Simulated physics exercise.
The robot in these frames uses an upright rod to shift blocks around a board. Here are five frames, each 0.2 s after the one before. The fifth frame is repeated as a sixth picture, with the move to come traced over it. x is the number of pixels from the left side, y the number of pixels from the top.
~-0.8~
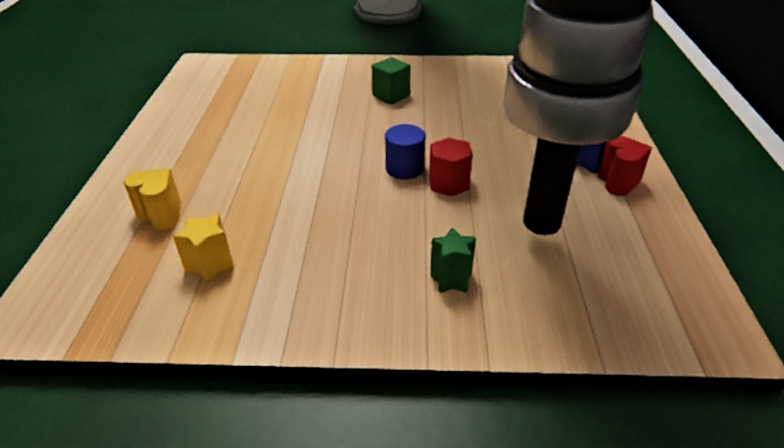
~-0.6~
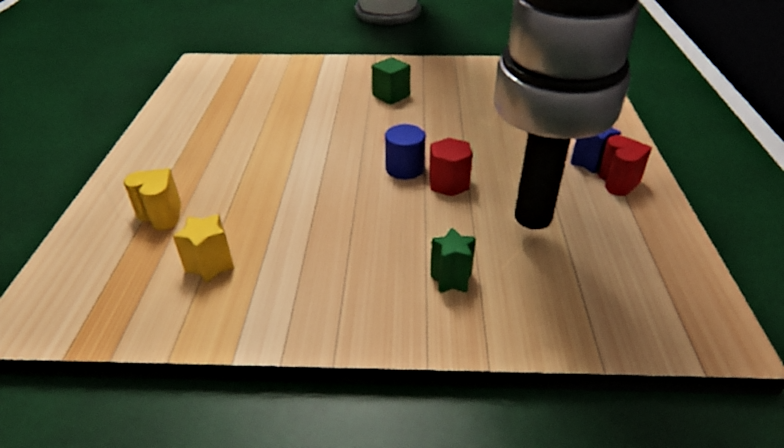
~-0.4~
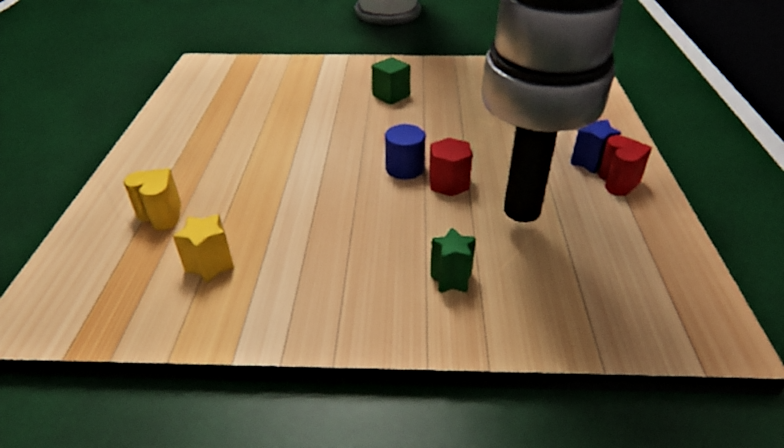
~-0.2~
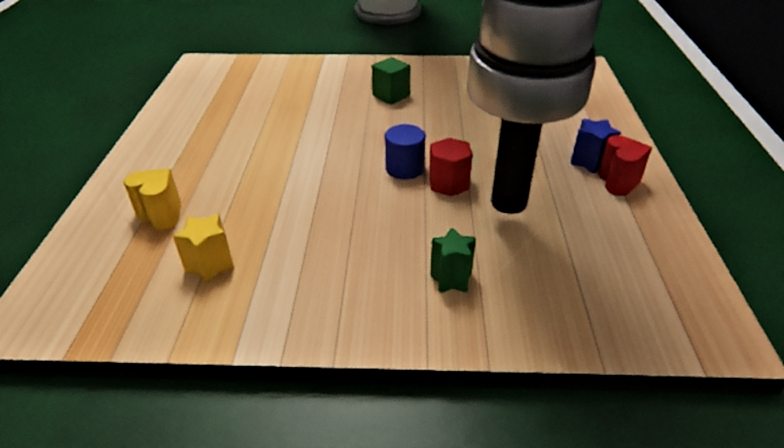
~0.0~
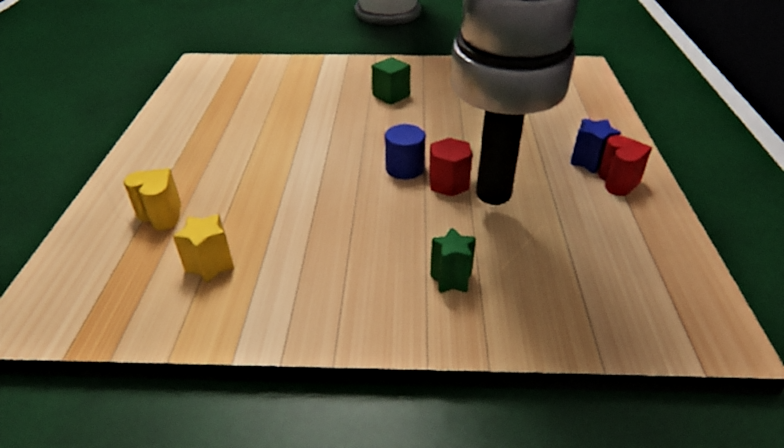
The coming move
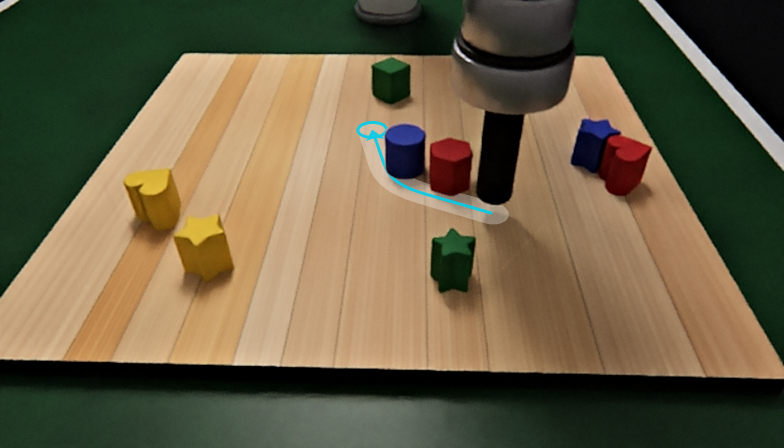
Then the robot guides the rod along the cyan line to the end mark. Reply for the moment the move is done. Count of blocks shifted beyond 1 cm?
It looks like two blocks will be pushed more than about 1 cm.
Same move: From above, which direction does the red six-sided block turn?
From above, the turn goes clockwise.
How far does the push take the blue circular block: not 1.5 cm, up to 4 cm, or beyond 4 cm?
The answer is over 4 cm.
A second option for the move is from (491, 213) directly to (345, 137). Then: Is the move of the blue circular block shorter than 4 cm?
It seems not.
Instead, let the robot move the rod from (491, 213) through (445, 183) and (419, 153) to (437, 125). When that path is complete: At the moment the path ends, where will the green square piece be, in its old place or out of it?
The green square piece will stay where it stands.
The drawn path runs from (491, 213) over (424, 194) and (384, 163) to (372, 130).
On the path given first. One third of the way, rod (424, 177); blue circular block (402, 130); red six-sided block (441, 140), turned 50° clockwise.
Two thirds of the way, rod (383, 146); blue circular block (399, 112); red six-sided block (441, 140), turned 55° clockwise.
At the end, rod (372, 114); green square piece not moved; blue circular block (405, 97); red six-sided block (441, 140), turned 55° clockwise.
